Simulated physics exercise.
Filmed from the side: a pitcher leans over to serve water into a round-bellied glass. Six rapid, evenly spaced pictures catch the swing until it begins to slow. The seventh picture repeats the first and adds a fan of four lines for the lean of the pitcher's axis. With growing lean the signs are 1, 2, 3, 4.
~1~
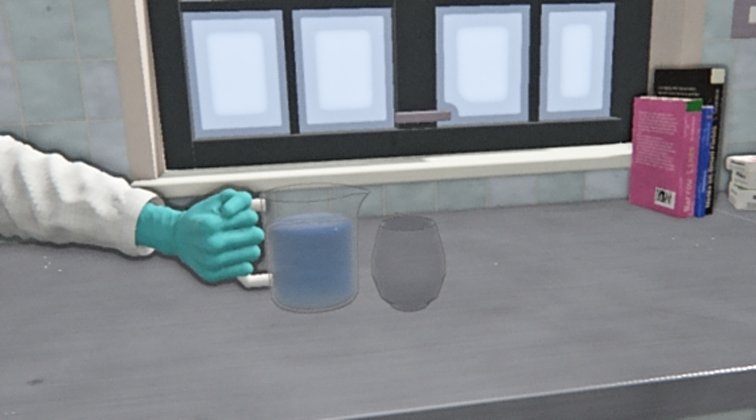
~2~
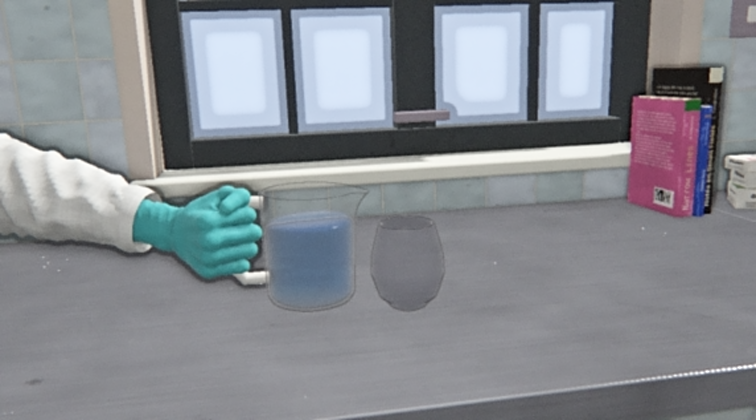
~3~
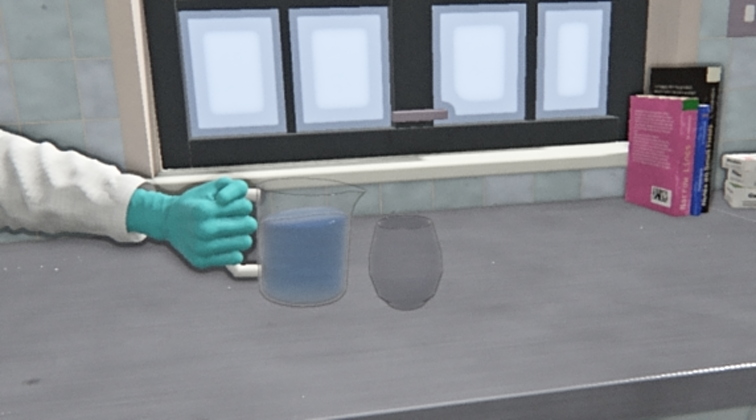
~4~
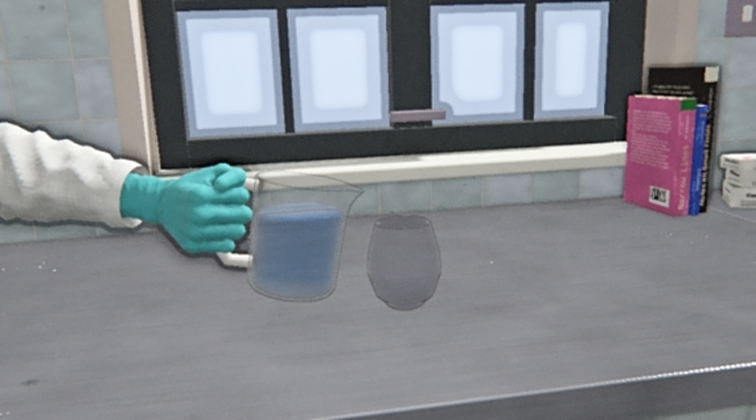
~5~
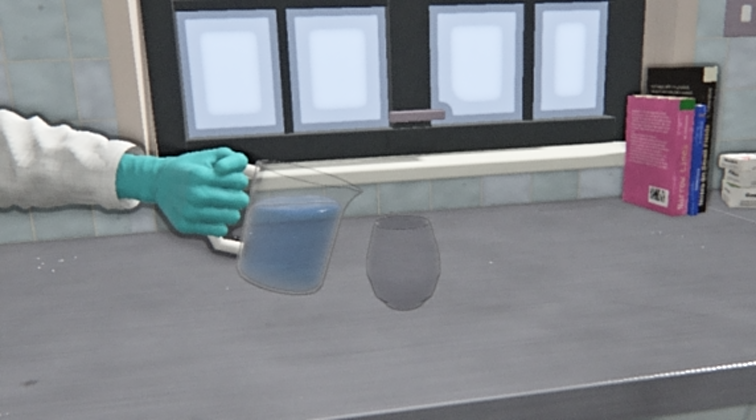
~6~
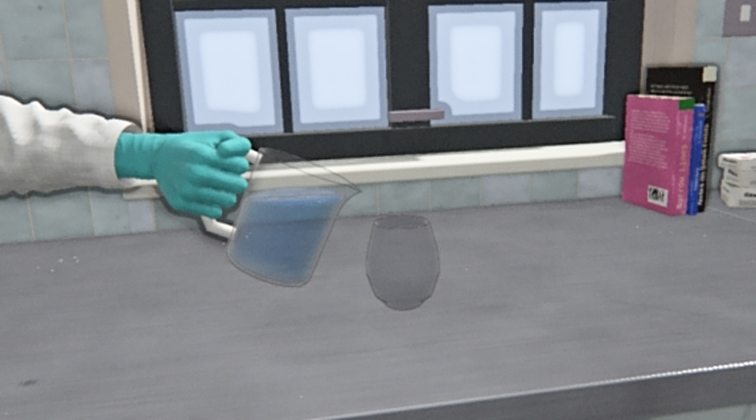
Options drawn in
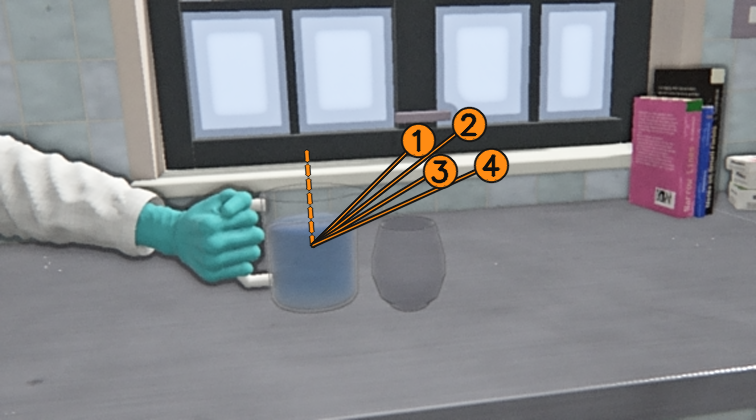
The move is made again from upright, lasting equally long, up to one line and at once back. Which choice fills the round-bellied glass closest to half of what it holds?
2 beats the others.
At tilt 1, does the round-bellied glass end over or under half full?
Under half.
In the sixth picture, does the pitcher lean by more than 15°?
Yes.
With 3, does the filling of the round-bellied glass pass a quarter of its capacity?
Yes, it does.
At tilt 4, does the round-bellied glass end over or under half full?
Over half.
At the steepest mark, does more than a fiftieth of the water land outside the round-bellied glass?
Yes, it does.
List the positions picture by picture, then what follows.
In the first picture, upright, lip at (368, 191); rim of the round-bellied glass round (407, 223); nothing has left yet.
In the second picture, upright, lip at (367, 191); nothing has left yet.
In the third picture, tipped about 5°, lip at (365, 190); nothing has left yet.
In the fourth picture, tipped about 10°, lip at (363, 190); nothing has left yet.
In the fifth picture, tipped about 17°, lip at (362, 190); nothing has left yet.
In the sixth picture, tipped about 24°, lip at (361, 190); nothing has left yet.
On the marked copy, 1 at (406, 152); 2 at (455, 134); 3 at (424, 177); 4 at (475, 171).
For tilt 1, the round-bellied glass ends with about 27 % of what it can hold.
For tilt 2, the round-bellied glass ends with about 46 % of what it can hold.
For tilt 3, the round-bellied glass ends with about 69 % of what it can hold.
For tilt 4, the round-bellied glass ends with about 75 % of what it can hold; 12 % of the water is spilt.
